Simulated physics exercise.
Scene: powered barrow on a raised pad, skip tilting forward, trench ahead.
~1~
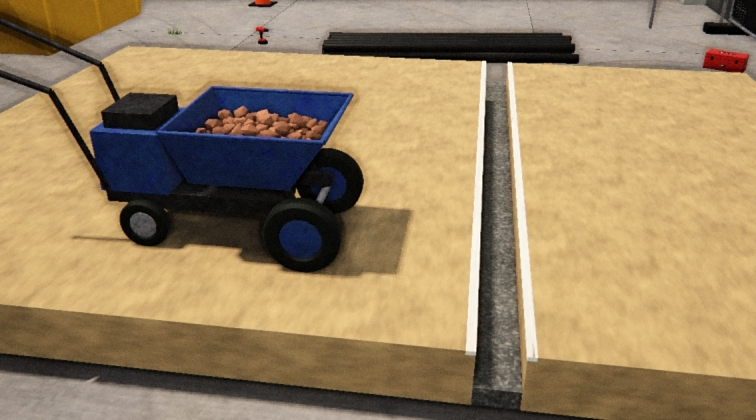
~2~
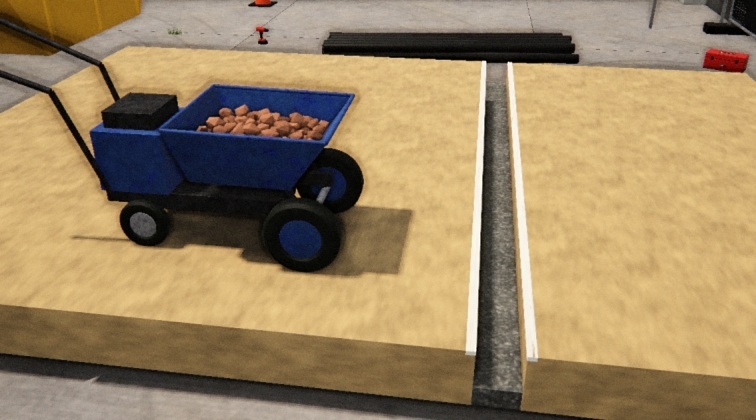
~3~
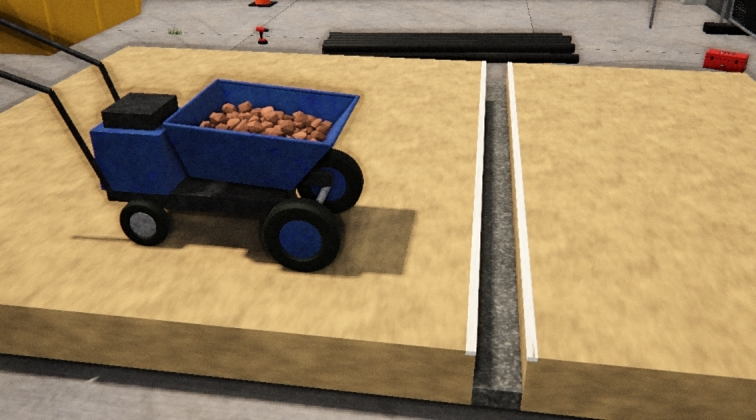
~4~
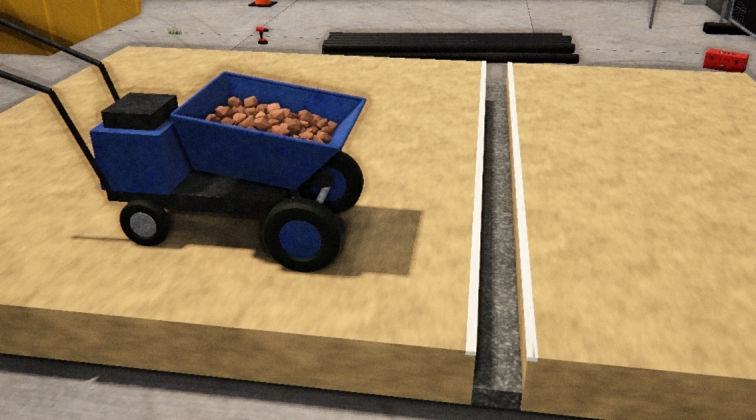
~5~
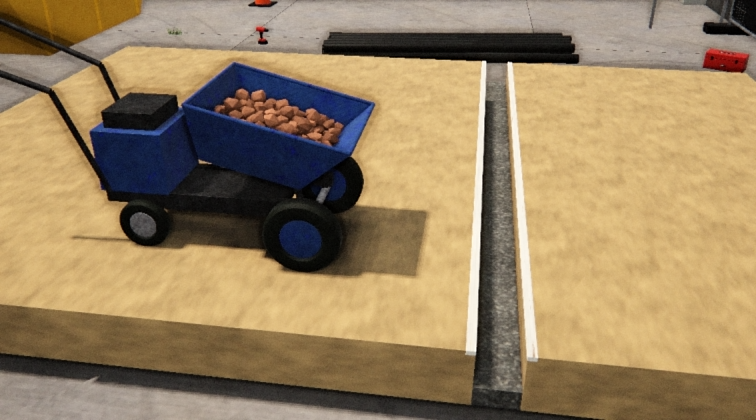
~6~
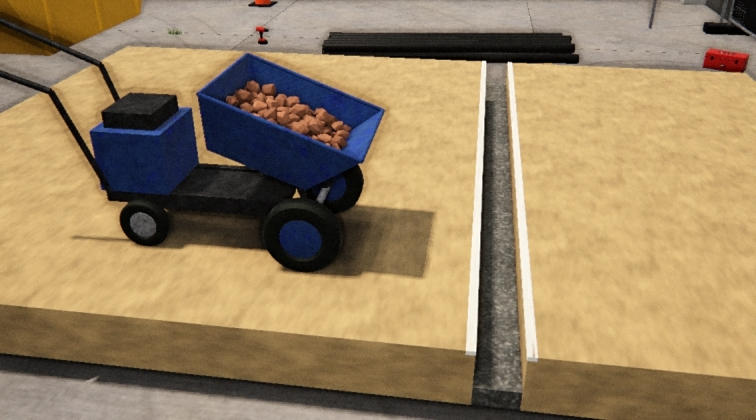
On a raised tan pad, a blue barrow's rubble-filled skip tilts forward toward the right.
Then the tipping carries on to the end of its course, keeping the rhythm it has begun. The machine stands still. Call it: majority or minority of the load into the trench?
Minority.
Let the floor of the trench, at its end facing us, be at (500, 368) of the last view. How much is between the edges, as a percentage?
That would give roughly 30 percent.
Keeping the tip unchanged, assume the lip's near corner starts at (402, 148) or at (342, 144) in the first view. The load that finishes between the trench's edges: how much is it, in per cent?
Estimates, in order: 80 % then 50 %.
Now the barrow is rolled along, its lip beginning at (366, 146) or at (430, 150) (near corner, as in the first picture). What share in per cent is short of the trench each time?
First spot 20 per cent, second spot 0 per cent.
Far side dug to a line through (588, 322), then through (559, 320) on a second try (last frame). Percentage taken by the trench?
The first try lands around 30 %, the second around 30 %.
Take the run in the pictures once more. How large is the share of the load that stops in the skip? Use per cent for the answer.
Close to 20 in a hundred.
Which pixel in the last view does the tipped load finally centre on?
Roughly at (459, 244), give or take.
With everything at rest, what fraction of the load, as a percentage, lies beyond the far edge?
I'd say around 0 per cent of the load.
Shortly afterwards, skip tipped steeply; the whole lot in the skip.
Next, skip tipped right over; near two thirds in the skip; near a quarter short of the trench; only a few in or heaped over the trench; only a few falling.
Some moments later, skip tipped right over; near a quarter in the skip; near half short of the trench; near a quarter in or heaped over the trench.
In the end, skip tipped right over; near a quarter in the skip; near half short of the trench; near a third in or heaped over the trench; none at all beyond it.
